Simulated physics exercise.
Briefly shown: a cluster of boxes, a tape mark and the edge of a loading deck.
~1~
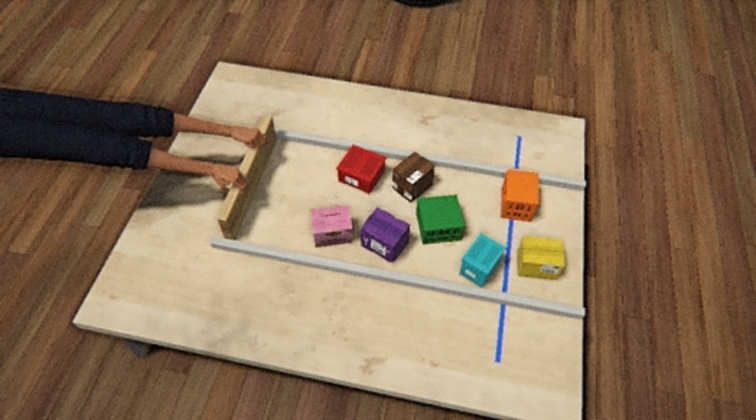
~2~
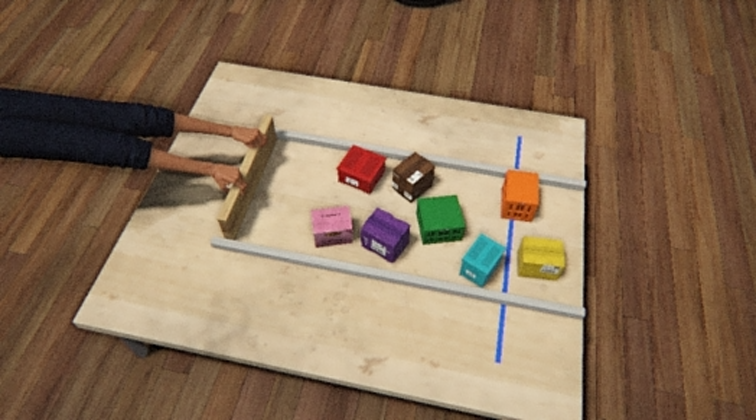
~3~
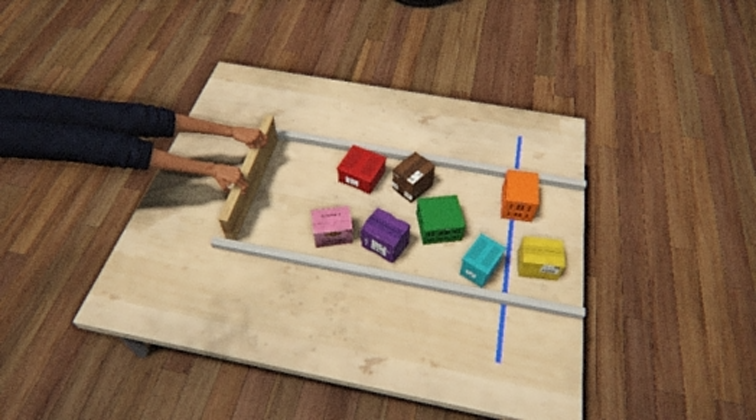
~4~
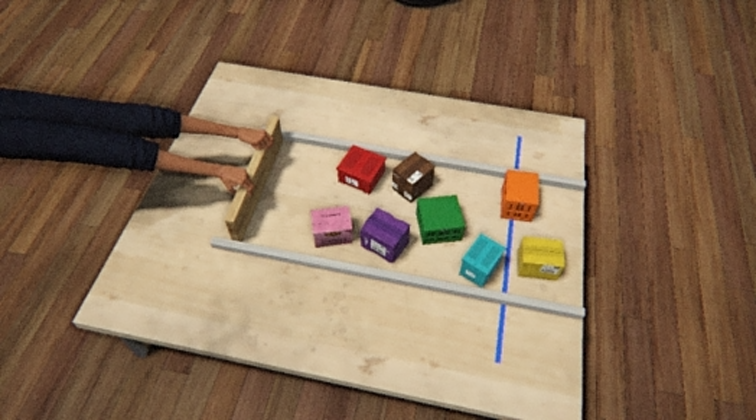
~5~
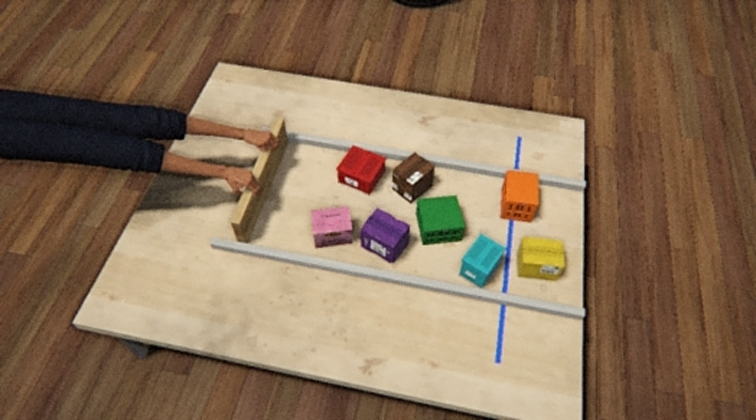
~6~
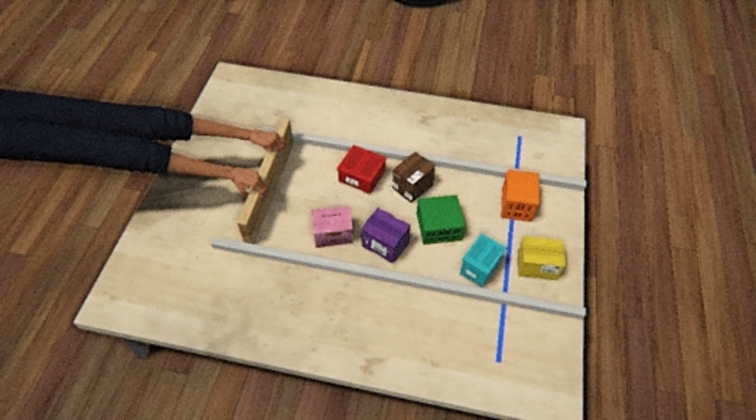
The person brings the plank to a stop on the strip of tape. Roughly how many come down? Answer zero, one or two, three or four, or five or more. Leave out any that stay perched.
Three or four.
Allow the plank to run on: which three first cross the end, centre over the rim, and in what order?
Order noted: Yellow parcel, turquoise tote, orange crate.
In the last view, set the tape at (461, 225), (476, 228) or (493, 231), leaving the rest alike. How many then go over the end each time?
Tallies in the order asked: 1, 1, 2.
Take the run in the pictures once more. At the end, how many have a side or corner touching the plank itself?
3.
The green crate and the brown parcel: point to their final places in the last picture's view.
The green crate ends at (534, 237) and the brown parcel at (571, 196).
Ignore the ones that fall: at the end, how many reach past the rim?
Expected count: 1.
Soon after, none off yet; yellow parcel at rest near (541, 258); orange crate at rest near (520, 196); turquoise tote at rest near (482, 261).
After that, none off yet; yellow parcel displaced a little near (550, 260); orange crate at rest near (521, 195); turquoise tote displaced about its own width near (515, 266).
In the end, the number that fall off is three or four; gone, turquoise tote, orange crate and yellow parcel.
